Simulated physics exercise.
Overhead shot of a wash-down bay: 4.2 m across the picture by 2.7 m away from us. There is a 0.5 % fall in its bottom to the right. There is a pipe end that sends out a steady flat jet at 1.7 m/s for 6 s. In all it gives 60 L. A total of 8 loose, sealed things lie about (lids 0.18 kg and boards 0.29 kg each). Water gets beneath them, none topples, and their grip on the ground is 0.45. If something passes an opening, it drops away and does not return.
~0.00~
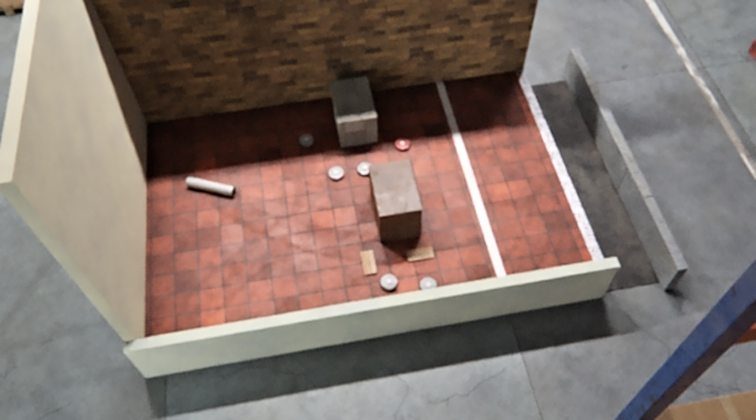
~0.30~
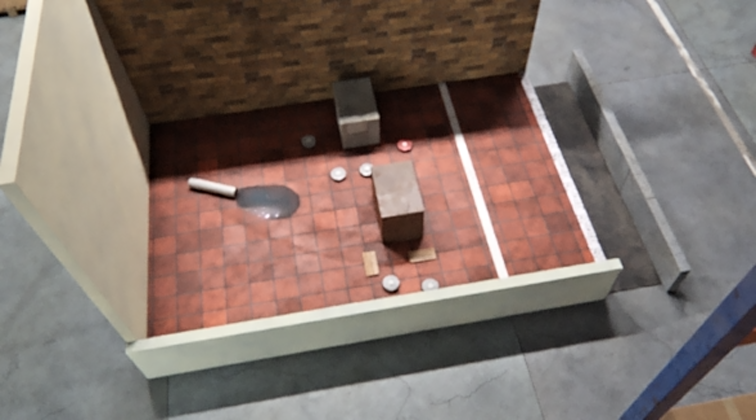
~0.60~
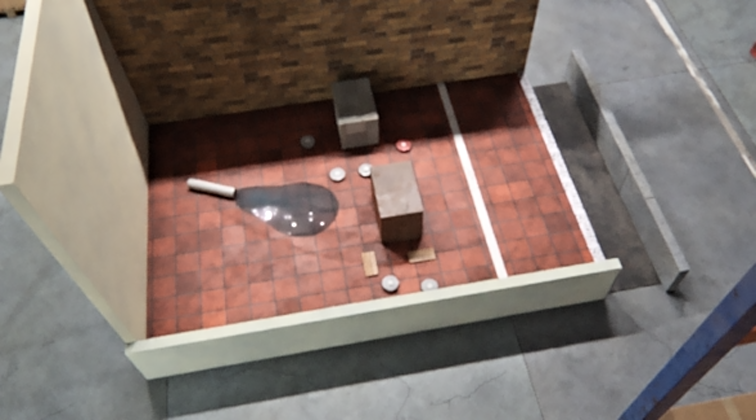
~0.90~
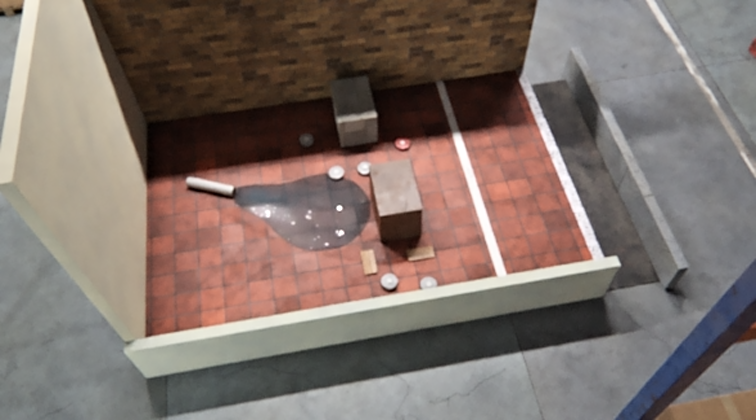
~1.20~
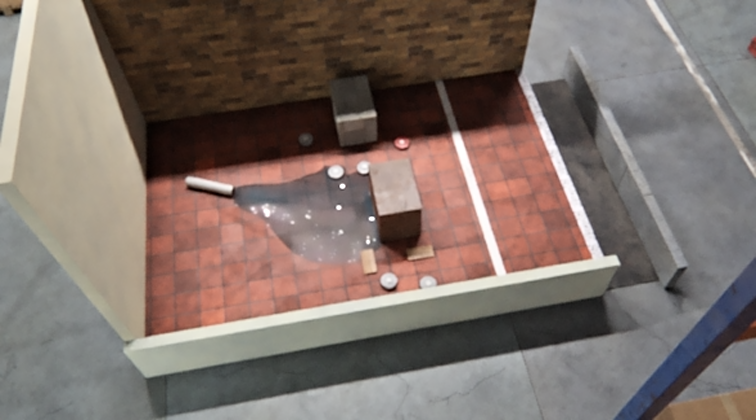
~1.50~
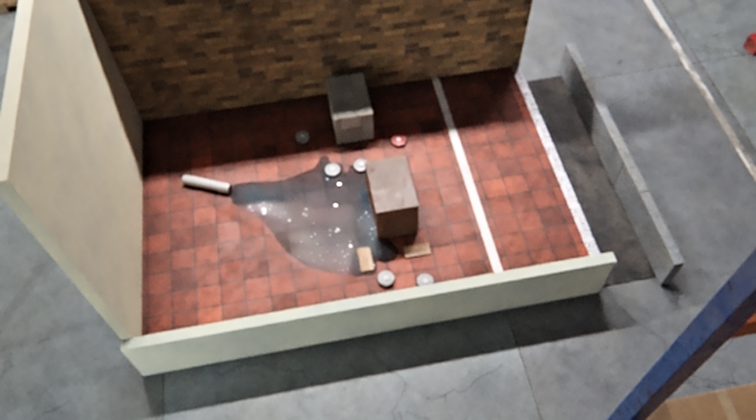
Water poured from the short pipe on the left and spread rightward across the red tiled floor, reaching the nearer block and some of the small lids and boards, while those pieces stayed put.
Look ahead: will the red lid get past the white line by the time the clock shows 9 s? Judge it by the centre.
Not quite, it doesn't get there.
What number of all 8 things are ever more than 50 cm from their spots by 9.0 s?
It adds up to 3.
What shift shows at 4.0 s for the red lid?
Displacement by then near 0 cm.
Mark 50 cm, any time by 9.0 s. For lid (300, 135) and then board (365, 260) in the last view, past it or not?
Taking them one at a time, I'd say not as far, then further.
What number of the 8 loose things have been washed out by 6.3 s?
Count at that moment: 0.
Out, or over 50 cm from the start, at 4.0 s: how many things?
I get 3.
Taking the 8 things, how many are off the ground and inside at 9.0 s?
Just then, the number is 0.
After 2.1 s the red lid is near (399, 140), 0.0 m from its start, aground; 0 of 8 are over the mark; 1 afloat.
After 4.0 s the red lid is near (399, 140), 0.0 m from its start, aground; 0 of 8 are over the mark; 2 afloat.
After 6.3 s the red lid is near (403, 134), 0.1 m from its start, aground; 3 of 8 are over the mark; 0 afloat.
After 9.0 s the red lid is near (410, 126), 0.2 m from its start, aground; 3 of 8 are over the mark; 0 afloat.
